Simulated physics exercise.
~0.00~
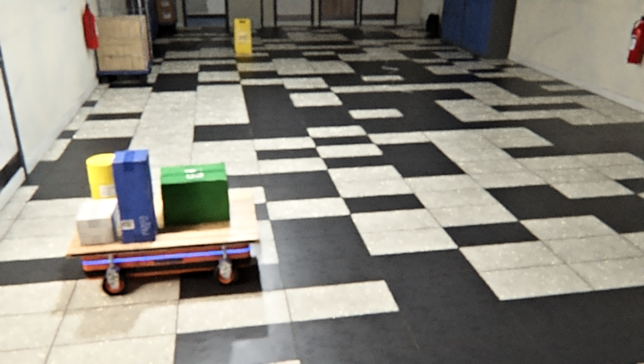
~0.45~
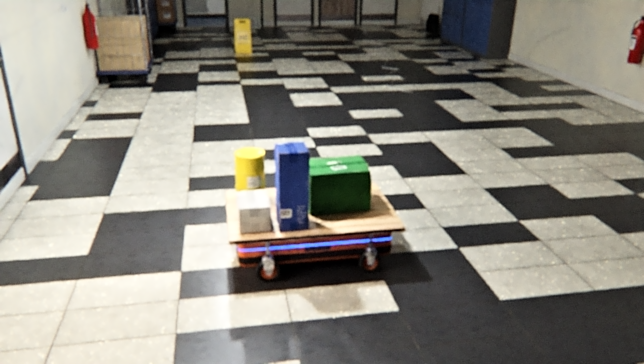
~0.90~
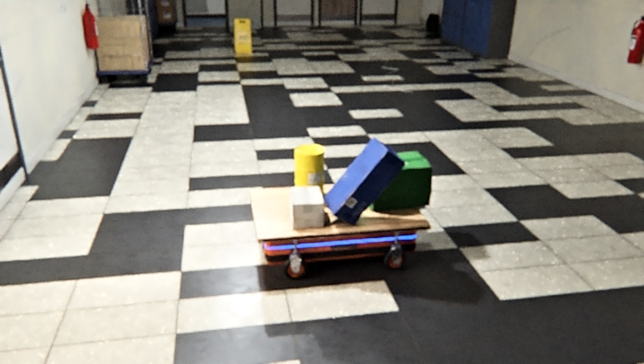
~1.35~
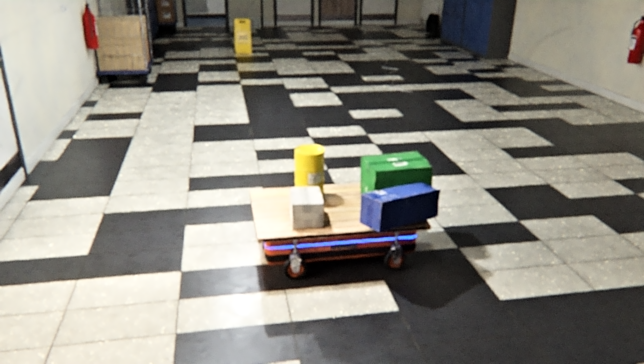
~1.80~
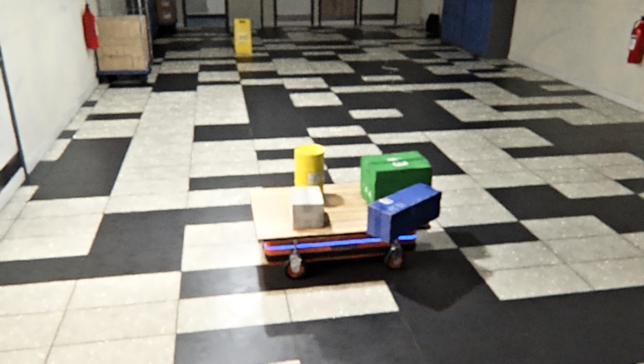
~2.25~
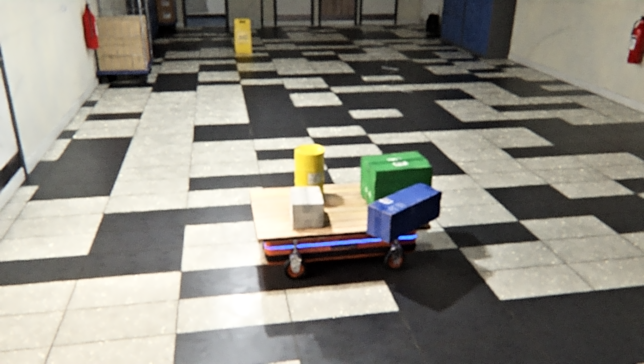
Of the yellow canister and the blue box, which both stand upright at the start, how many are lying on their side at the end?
One of them is, the blue box, which lies on its side on the cart while the yellow canister is still standing.
